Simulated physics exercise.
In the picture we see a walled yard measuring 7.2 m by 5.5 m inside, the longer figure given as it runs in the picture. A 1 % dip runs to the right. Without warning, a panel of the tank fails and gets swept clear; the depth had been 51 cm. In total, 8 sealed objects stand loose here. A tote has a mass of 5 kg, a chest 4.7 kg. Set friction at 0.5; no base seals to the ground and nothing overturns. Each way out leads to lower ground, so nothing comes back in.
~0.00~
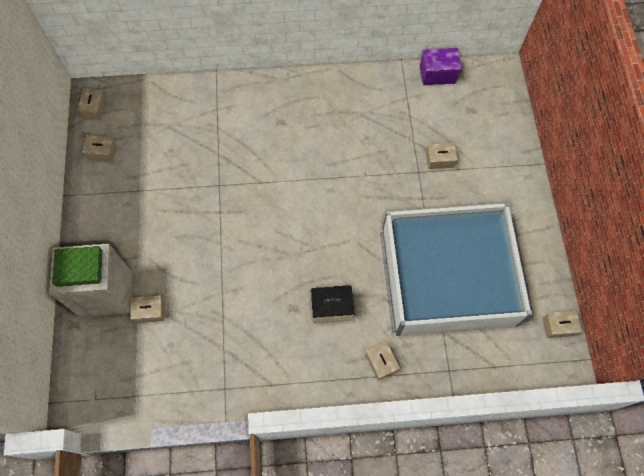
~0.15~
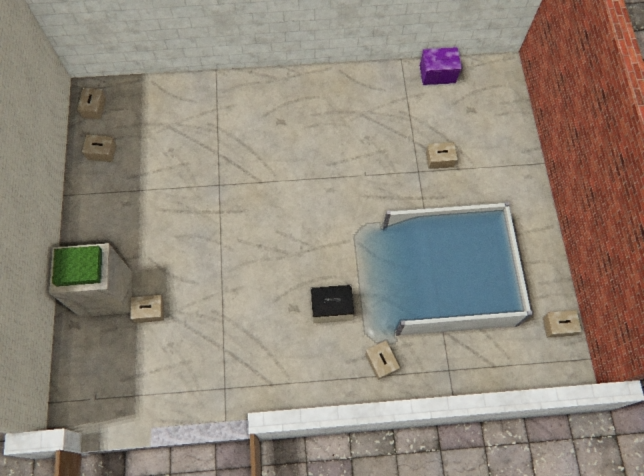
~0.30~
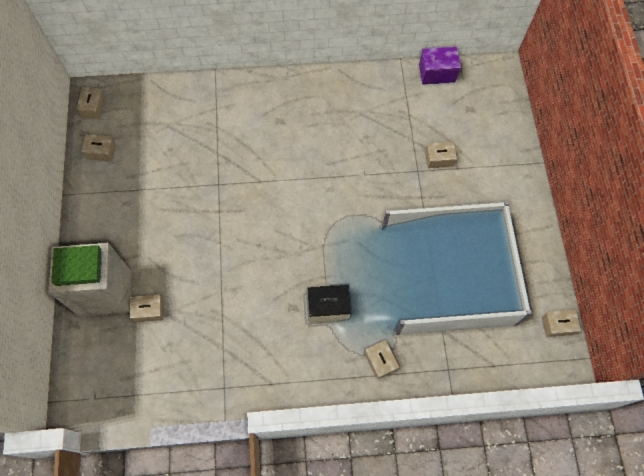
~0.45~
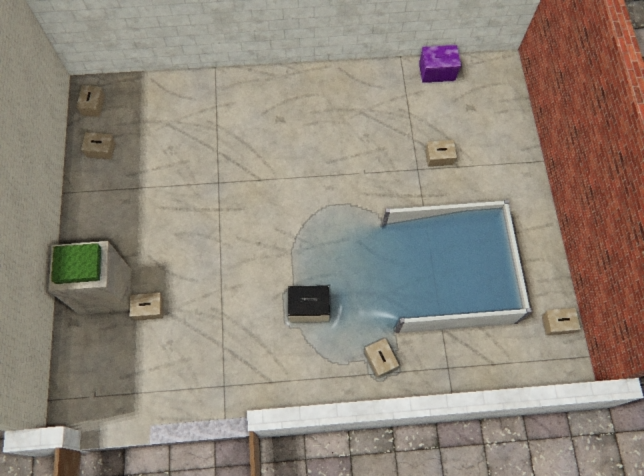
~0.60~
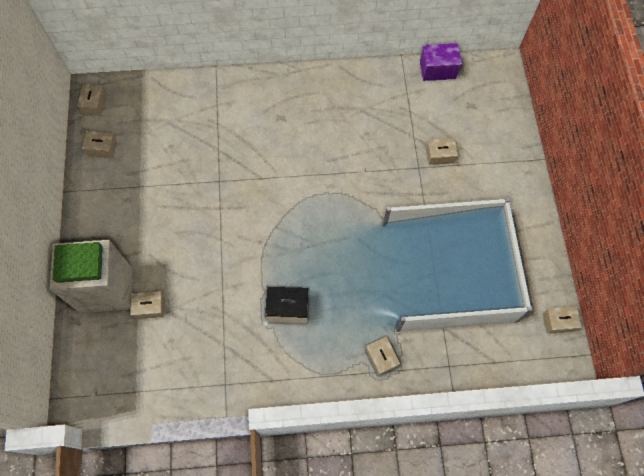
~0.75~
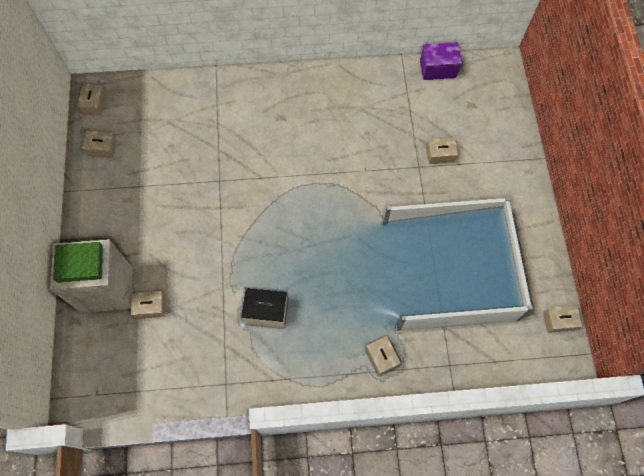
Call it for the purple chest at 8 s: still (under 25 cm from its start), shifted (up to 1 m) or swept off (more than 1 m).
Still.
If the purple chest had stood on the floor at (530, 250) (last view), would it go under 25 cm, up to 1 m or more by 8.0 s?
In the end it keeps its place.
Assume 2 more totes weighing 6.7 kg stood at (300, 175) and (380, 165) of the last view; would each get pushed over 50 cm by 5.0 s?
One by one: Within it, then within it.
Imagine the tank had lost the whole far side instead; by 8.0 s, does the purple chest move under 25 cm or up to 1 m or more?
Note: Purple chest shifted modestly.
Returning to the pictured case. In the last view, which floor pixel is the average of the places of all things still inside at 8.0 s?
Near (328, 196).
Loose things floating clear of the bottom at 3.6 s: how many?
At that point I count 4.
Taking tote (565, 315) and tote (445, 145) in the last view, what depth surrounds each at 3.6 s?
First roughly 0 cm, second roughly 0 cm.
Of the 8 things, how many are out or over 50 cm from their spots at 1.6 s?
1 in all.
After 1.6 s the purple chest is near (442, 54), 0.0 m from its start, aground; 0 of 8 are out; 0 afloat.
After 3.6 s the purple chest is near (442, 54), 0.0 m from its start, aground; 0 of 8 are out; 4 afloat.
After 5.6 s the purple chest is near (442, 54), 0.0 m from its start, aground; 1 of 8 are out; 3 afloat.
After 8.0 s the purple chest is near (447, 54), 0.1 m from its start, aground; 1 of 8 are out; 2 afloat.
